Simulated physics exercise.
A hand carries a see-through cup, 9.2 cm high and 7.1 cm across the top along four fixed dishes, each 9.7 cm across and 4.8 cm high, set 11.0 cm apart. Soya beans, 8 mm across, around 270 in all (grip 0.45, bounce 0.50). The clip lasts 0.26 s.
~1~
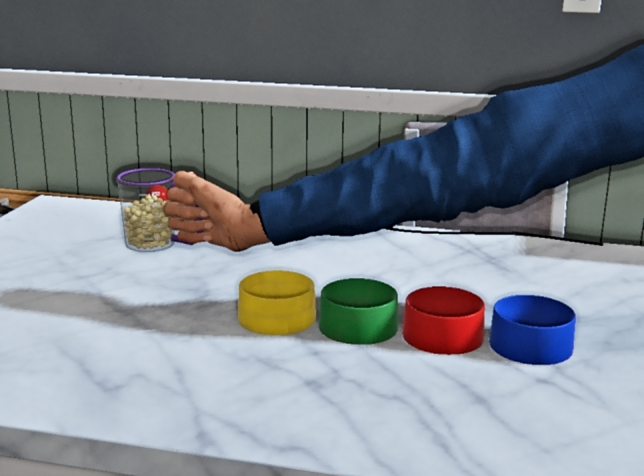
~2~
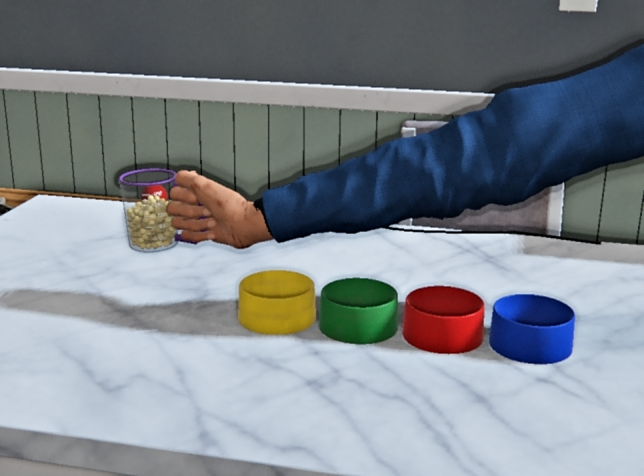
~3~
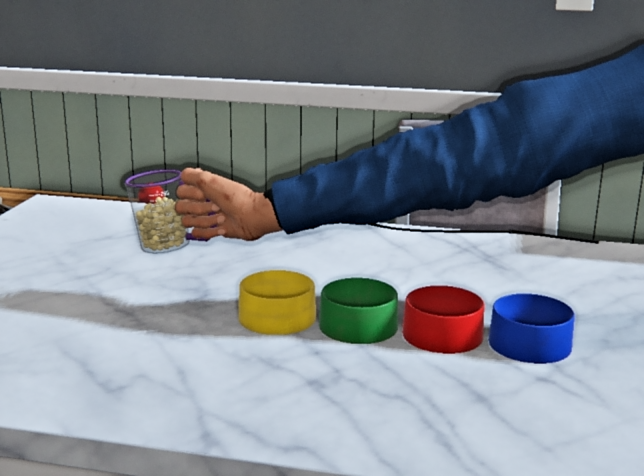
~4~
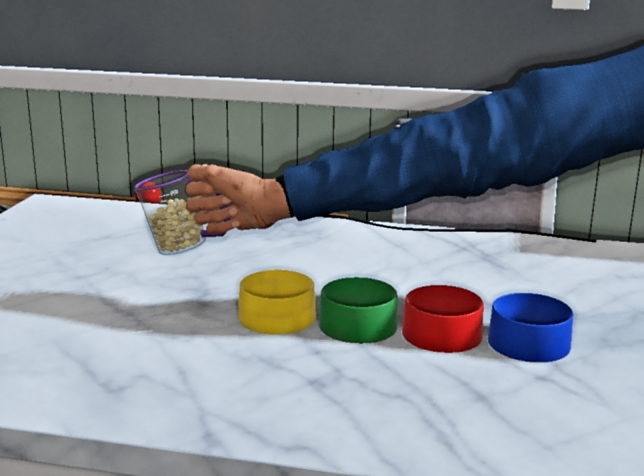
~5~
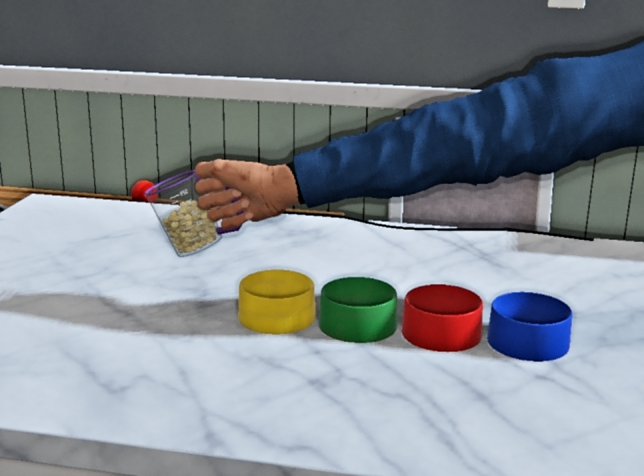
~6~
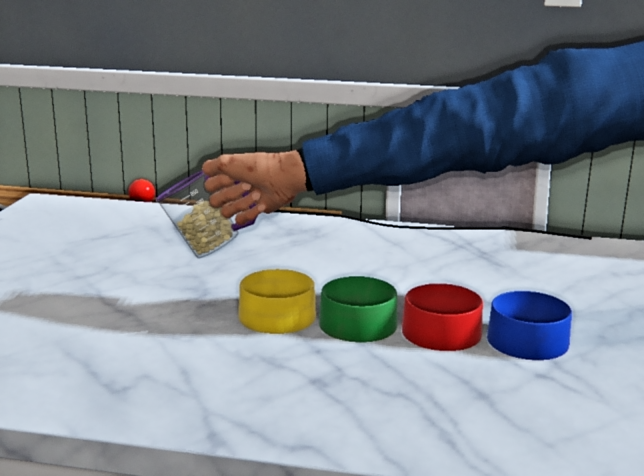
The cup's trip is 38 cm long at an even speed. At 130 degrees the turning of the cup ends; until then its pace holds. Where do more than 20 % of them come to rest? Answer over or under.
Red under, blue under, green over, yellow under, counter under.
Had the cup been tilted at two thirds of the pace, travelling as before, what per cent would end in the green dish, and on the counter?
Green 40; counter 40.
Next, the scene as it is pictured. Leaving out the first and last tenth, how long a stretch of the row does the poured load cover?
Roughly 8 cm.
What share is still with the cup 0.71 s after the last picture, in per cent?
Roughly 35 per cent.
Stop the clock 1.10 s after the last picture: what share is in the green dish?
Near 85 per cent so far.
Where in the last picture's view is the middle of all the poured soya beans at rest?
Near (357, 314).
Then, 0.43 s after the last picture, tilt 96 degrees; cup holds 100 %.
Then, 0.71 s after the last picture, tilt 130 degrees; cup holds 35 %, green 50 %, yellow 5 %.
Then, 1.10 s after the last picture, tilt 130 degrees; cup holds 0 %, green 85 %, yellow 5 %.
In the end, red 0 %, blue 0 %, green 85 %, yellow 5 %, counter 10 %.
